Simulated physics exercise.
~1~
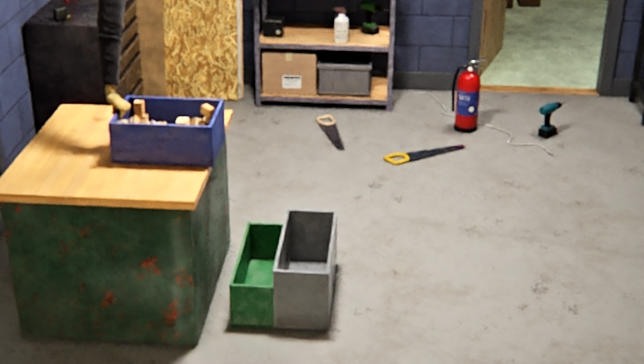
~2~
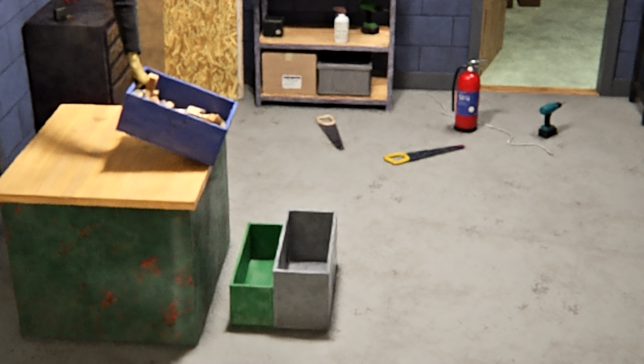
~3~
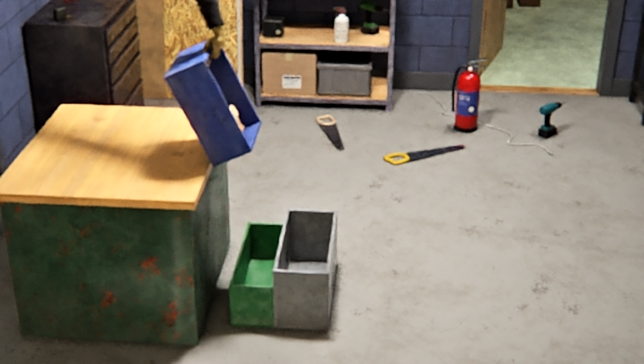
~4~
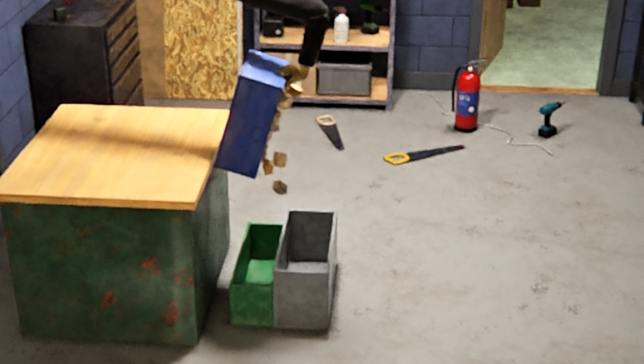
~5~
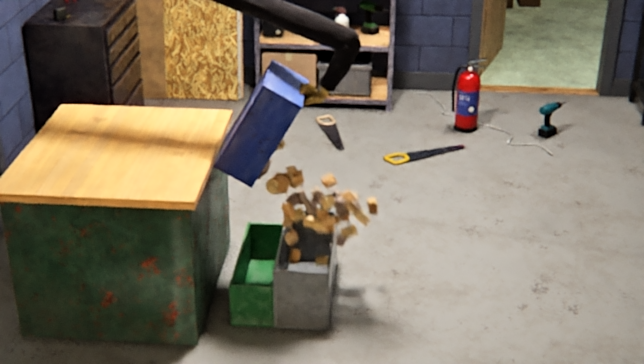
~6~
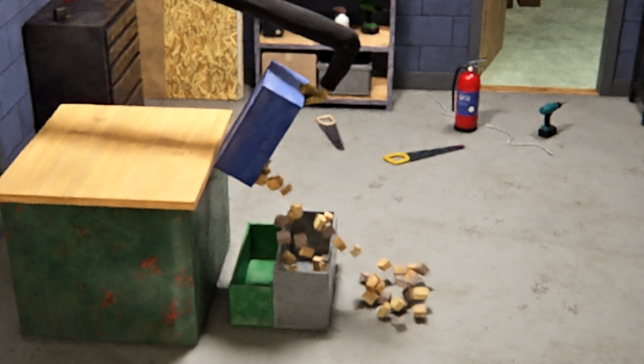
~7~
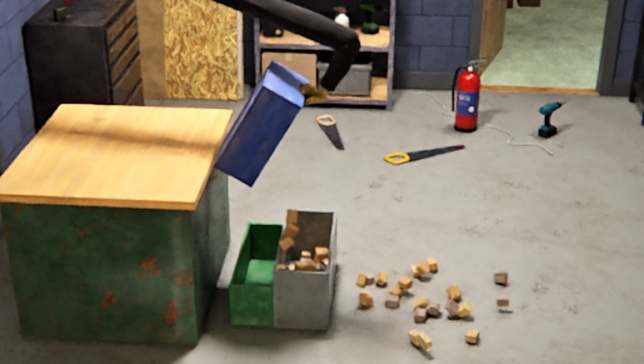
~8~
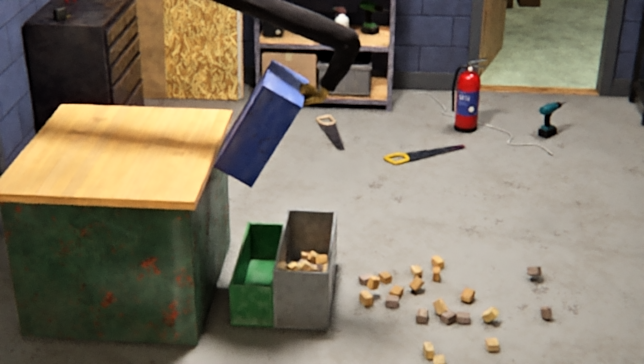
To begin with, a blue box full of small wooden blocks sits at the edge of a wood-topped bench, with a green tub and a grey bin on the floor beside it. A dark arm raises the box and tips it over to the right. As it turns steeply downward, the first few blocks drop out, then a thick cluster pours toward the grey bin. Some blocks land inside, while others fall past it and scatter across the floor to the right. Finally, the box hangs still and tilted, with a pile in the grey bin, stray blocks beyond it, and the green tub empty.
